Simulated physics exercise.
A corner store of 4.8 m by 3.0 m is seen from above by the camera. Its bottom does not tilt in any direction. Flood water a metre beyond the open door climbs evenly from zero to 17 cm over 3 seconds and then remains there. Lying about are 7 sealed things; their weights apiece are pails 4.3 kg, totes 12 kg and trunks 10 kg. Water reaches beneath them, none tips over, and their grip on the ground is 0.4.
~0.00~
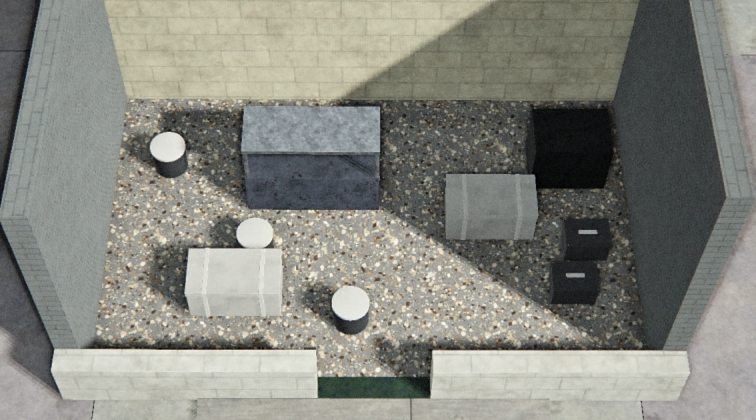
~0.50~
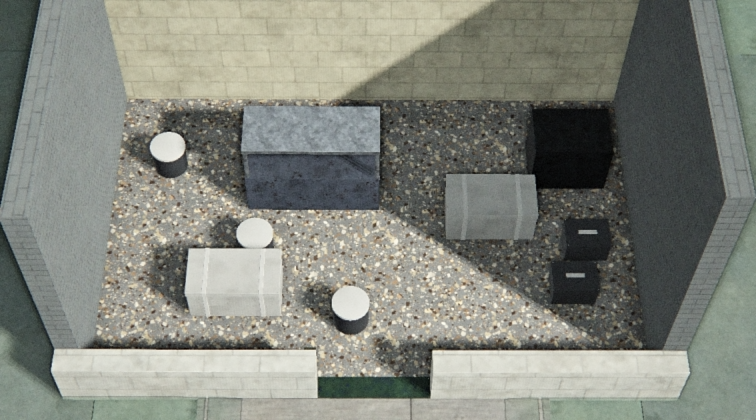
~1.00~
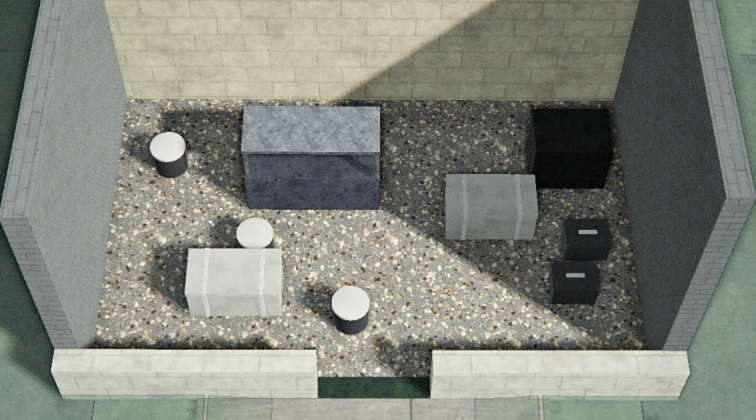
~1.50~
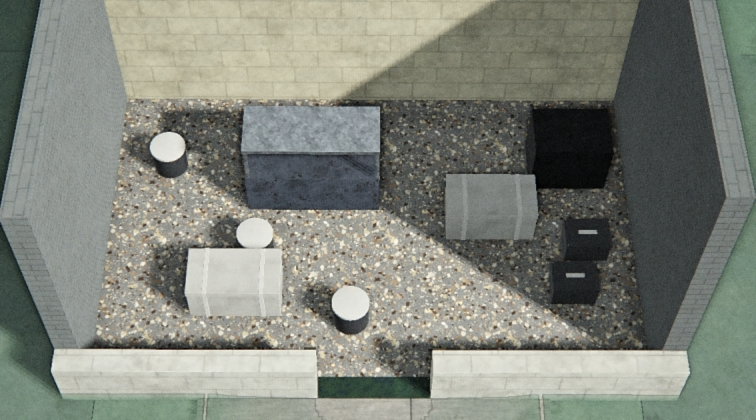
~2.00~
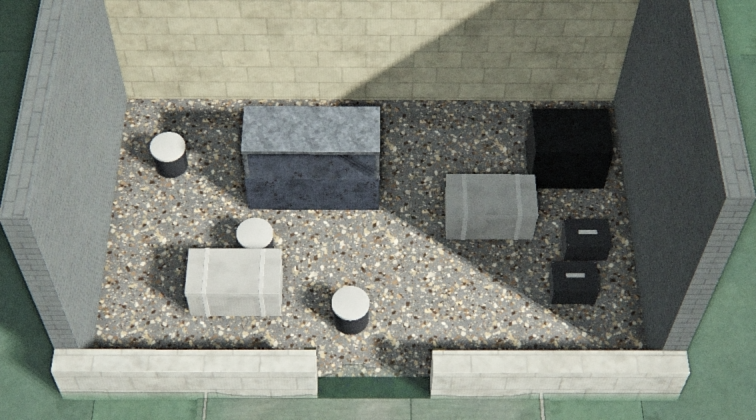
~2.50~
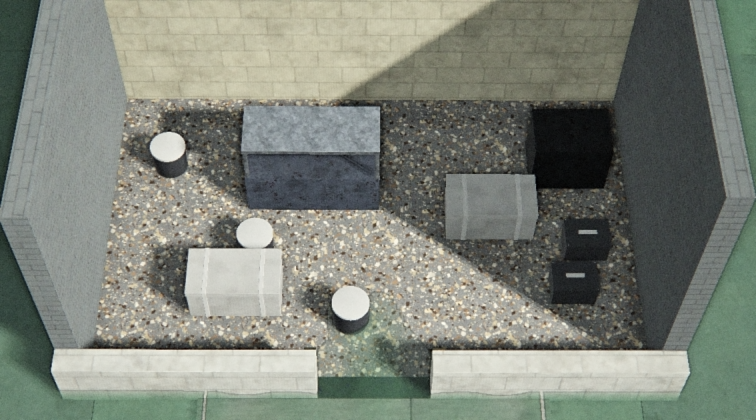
The clip opens on a walled enclosure seen from above, its speckled floor holding pale, grey and black blocks and white-topped cylinders. Greenish water spreads over the paving outside, around the walls and along the front, then enters through the front gap onto the floor, while the objects stay still.
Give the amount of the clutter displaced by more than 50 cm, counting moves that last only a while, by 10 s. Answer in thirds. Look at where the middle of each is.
One to two thirds.
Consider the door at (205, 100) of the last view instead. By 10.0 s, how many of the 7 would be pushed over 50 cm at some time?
Then the count would be 3.
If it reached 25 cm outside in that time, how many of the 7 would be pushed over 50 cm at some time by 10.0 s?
Count: 4.
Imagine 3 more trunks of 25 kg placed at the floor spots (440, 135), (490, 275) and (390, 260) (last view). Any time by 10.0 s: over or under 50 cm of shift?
The first one stays inside the mark, the next stays inside the mark, and the last tops the mark.
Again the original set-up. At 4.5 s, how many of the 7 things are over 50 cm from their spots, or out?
1 in all.
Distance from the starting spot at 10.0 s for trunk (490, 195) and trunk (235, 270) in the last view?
Respectively 120 and 40 centimetres.
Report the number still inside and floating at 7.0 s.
I'd say 1 of them.
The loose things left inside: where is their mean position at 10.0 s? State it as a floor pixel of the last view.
It sits at about (337, 228).
After 3.5 s 1 of 7 are over 50 cm from their spots; 0 afloat.
After 4.5 s 1 of 7 are over 50 cm from their spots; 1 afloat.
After 7.0 s 3 of 7 are over 50 cm from their spots; 1 afloat.
After 10.0 s 3 of 7 are over 50 cm from their spots, and 4 have been at some point; 5 afloat.
